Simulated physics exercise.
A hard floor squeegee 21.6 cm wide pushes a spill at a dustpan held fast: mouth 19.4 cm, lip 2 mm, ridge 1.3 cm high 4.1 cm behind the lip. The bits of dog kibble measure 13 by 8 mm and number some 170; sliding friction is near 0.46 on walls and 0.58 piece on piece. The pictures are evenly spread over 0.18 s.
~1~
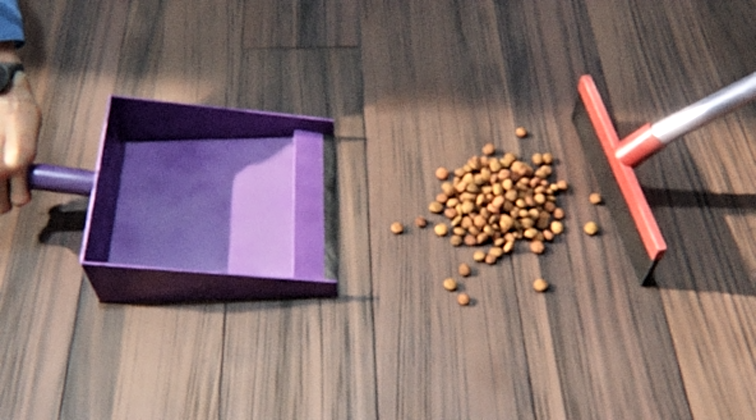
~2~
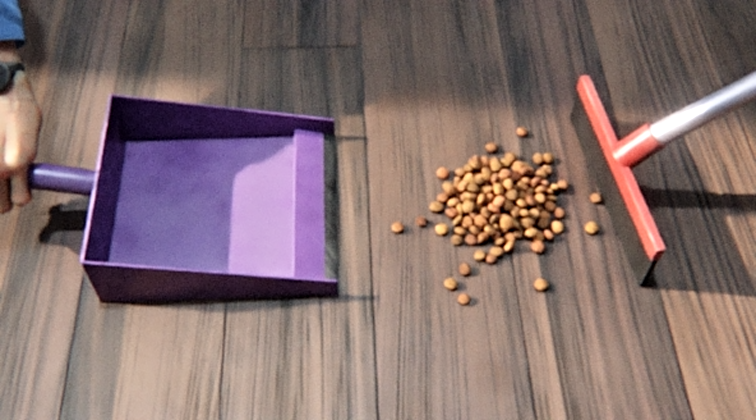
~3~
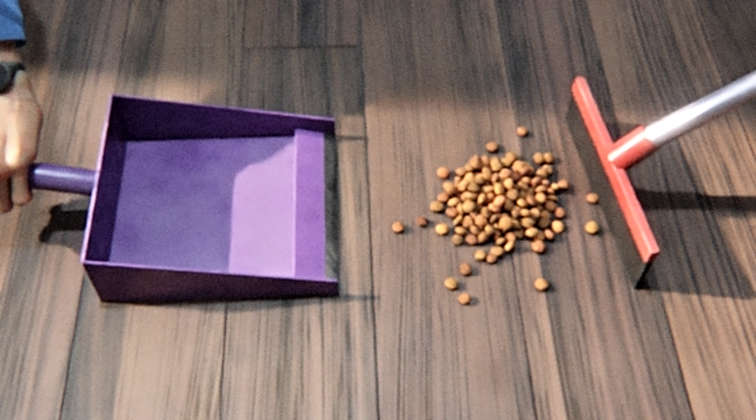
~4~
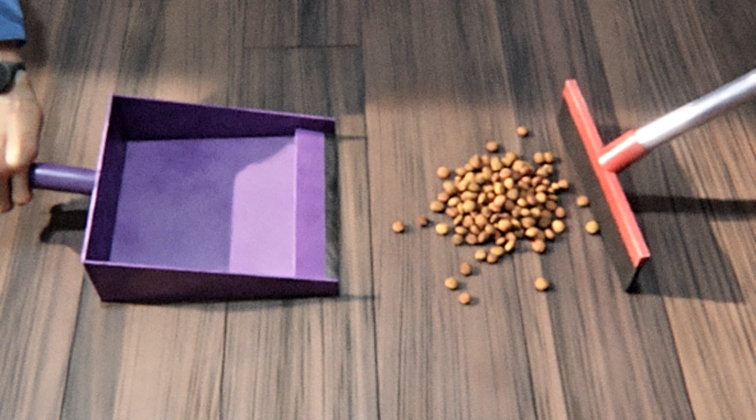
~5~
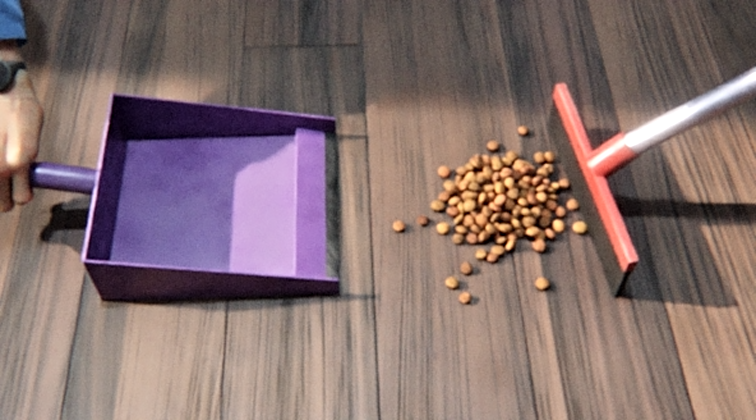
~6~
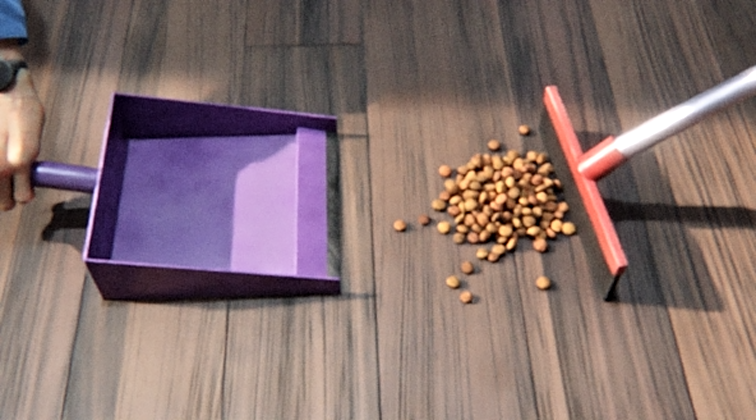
On a dark wood floor, a hand held a purple dustpan still on the left while a red squeegee slid a short way left and nudged the nearest bits of a small pile of kibble.
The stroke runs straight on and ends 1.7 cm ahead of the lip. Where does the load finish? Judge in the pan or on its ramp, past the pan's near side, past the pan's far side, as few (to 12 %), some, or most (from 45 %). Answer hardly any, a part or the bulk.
In the pan or on its ramp: A part; past the pan's near side: A part; past the pan's far side: Hardly any.
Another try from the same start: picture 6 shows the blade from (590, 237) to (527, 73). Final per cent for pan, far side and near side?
Pan 20, far 10, near 0.
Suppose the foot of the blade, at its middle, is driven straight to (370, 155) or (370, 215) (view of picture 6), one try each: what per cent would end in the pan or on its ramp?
Some 15 and 35 per cent.
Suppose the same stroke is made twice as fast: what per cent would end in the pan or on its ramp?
Then about 35 per cent.
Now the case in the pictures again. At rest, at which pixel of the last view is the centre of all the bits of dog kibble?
Around (346, 252).
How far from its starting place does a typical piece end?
Some 18 cm.
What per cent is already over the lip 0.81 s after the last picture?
About 25 per cent by then.
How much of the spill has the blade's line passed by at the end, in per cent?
About 15 per cent.
Then, 0.30 s after the last picture, middle of the blade 13 cm from the lip; 0 % over the lip, far side 0 %, near side 5 %.
Then, 0.49 s after the last picture, middle of the blade 7 cm from the lip; 0 % over the lip, far side 0 %, near side 15 %.
Then, 0.81 s after the last picture, middle of the blade 3 cm from the lip; 25 % over the lip, far side 0 %, near side 25 %.
In the end, pan 25 %, near side 25 %, far side 0 %, in front of the lip or behind the blade 50 %.
